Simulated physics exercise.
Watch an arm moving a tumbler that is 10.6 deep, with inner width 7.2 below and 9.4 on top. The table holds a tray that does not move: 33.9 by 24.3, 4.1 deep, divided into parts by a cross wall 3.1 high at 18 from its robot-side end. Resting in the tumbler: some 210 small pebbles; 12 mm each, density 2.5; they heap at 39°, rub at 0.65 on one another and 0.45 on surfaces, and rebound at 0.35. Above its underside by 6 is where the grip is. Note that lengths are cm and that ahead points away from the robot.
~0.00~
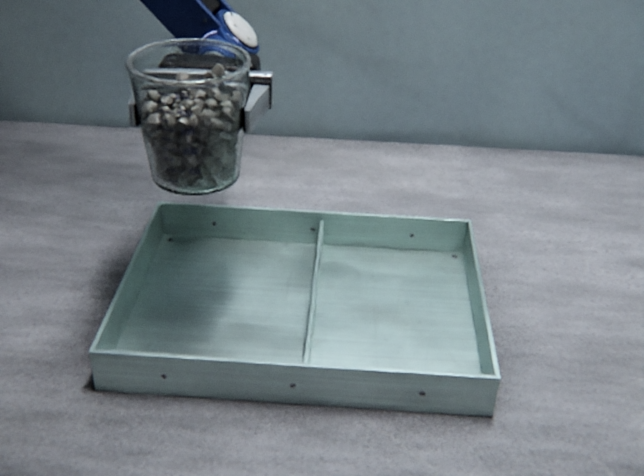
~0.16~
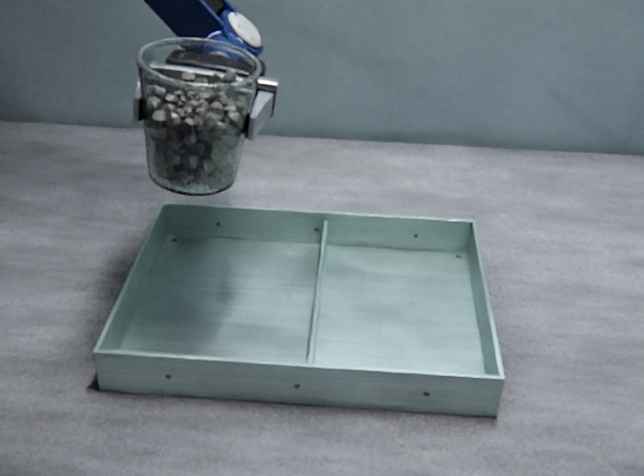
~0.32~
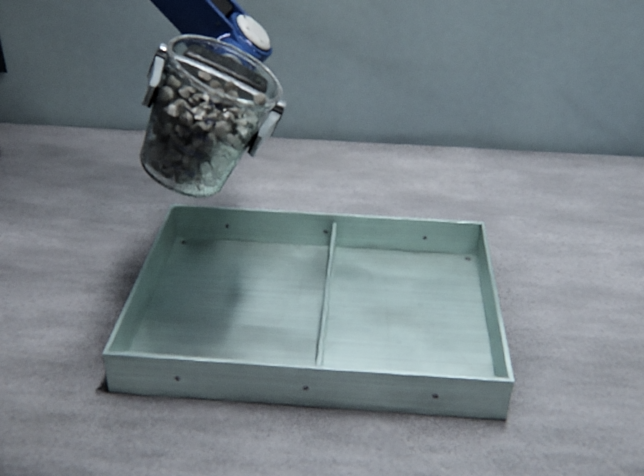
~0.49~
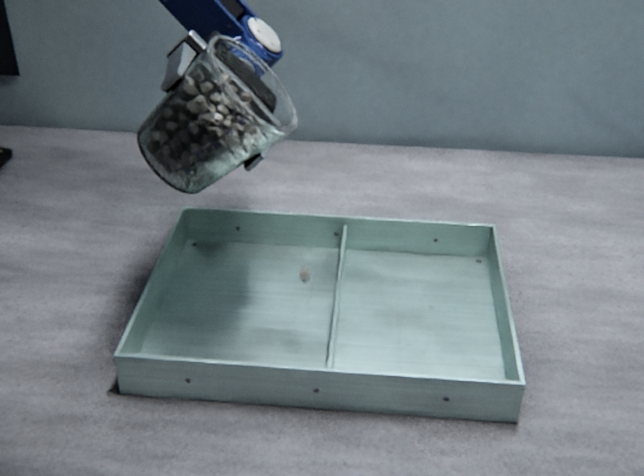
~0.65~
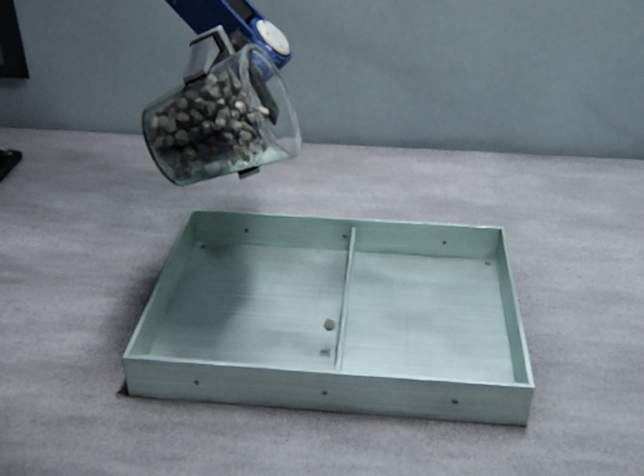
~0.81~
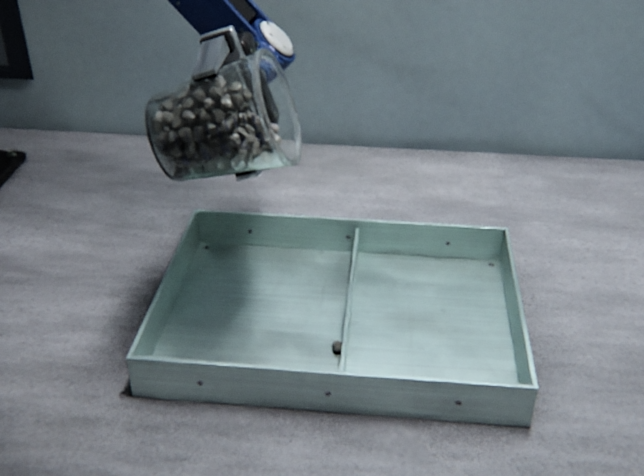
Above a pale green divided tray on a grey table, a blue robot arm tilted a clear tumbler of small pebbles steeply to the right, and a single pebble dropped into the tray's left part.
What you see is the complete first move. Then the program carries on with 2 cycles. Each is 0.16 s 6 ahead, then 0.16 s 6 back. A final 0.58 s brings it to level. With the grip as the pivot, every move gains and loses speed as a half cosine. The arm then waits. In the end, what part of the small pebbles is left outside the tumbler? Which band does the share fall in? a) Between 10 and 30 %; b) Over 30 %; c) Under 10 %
b.
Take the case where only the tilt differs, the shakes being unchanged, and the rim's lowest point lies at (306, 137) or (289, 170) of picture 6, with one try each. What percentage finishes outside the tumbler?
Estimates in order: 10 % and 85 %.
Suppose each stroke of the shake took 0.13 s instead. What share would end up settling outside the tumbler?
I'd expect close to 55 per cent then.
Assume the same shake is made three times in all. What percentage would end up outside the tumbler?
About 45 per cent in that case.
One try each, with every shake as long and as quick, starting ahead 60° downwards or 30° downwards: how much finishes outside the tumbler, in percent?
Result: Approx. 5 % and 15 %, one try each.
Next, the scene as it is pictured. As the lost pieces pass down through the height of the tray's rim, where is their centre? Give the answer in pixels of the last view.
Estimated centre near (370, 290) in pixels.
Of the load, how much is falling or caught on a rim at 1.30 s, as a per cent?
That comes to about 0 per cent, more or less.
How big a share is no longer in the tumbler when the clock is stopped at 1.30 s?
25 %.
After 1.30 s, tilted 71° forward, highest piece 22 above the table; 163 in the tumbler, 33 in the far-side part, 14 in the robot-side part, 1 in flight or on a rim.
After 1.79 s, tilted 27° forward, highest piece 24 above the table; 130 in the tumbler, 49 in the far-side part, 32 in the robot-side part.
After 2.23 s, level, highest piece 25 above the table; 130 in the tumbler, 49 in the far-side part, 32 in the robot-side part.
After 3.28 s, level, highest piece 25 above the table; 130 in the tumbler, 49 in the far-side part, 32 in the robot-side part.
At rest, 130 in the tumbler, 49 in the far-side part, 32 in the robot-side part. That is 38 % outside the tumbler.
